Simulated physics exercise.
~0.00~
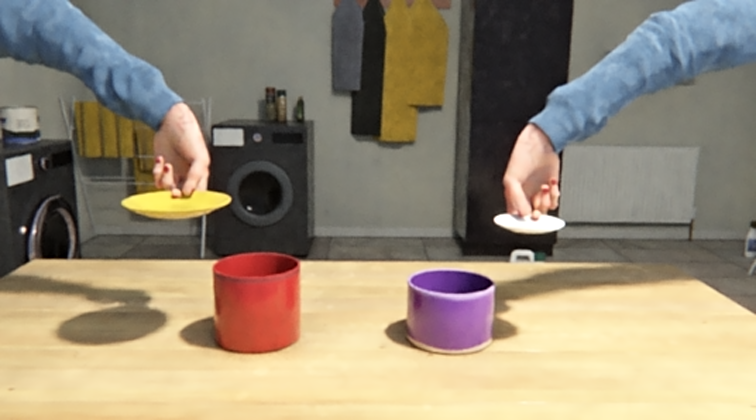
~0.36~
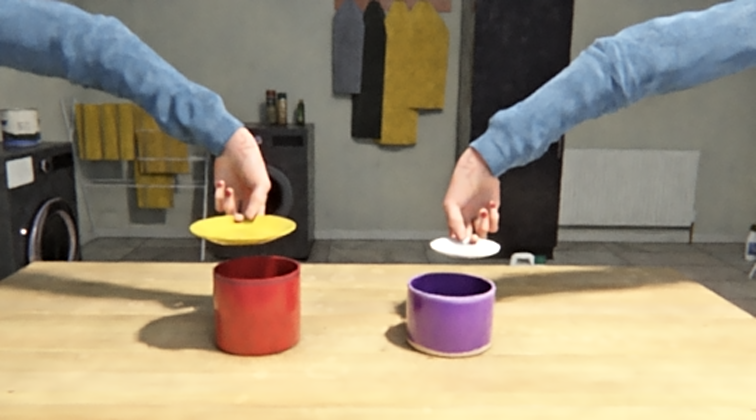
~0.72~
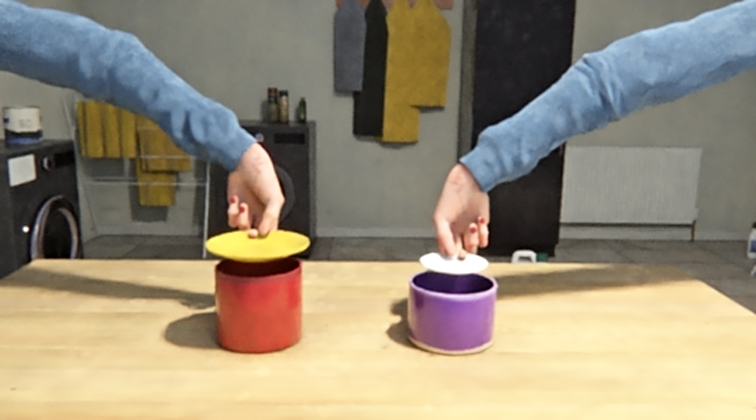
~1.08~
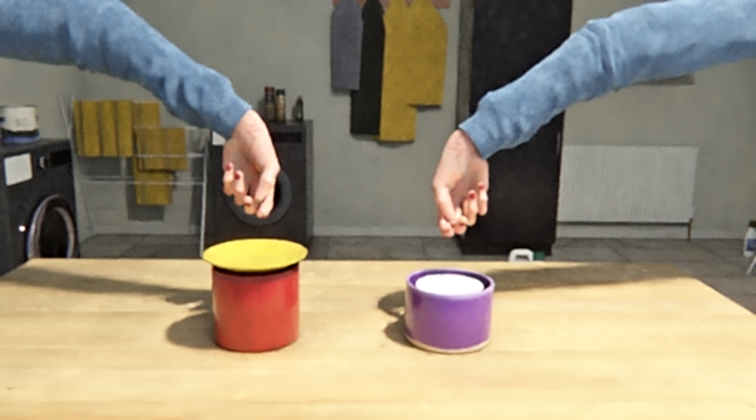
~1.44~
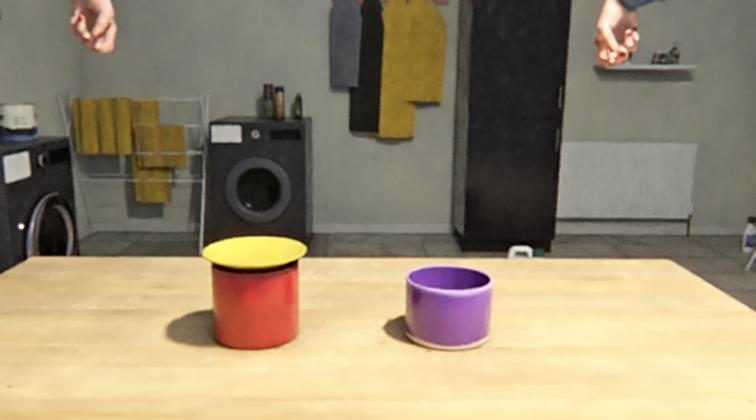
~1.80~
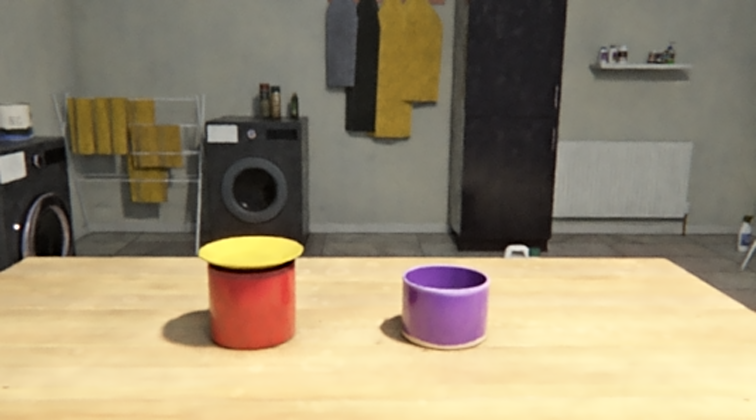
Two hands in blue sleeves carry small plates, a yellow one at left and a white one at right, above a pale wooden table in a laundry room, seen from the front by a slightly swaying camera. Below them stand a red mug on the left and a purple mug on the right. The hands move inward and lower the plates to the rims. Both let go and draw back out of view. The white plate drops inside the purple mug and disappears from sight, while the yellow plate stays resting on the red rim like a lid.
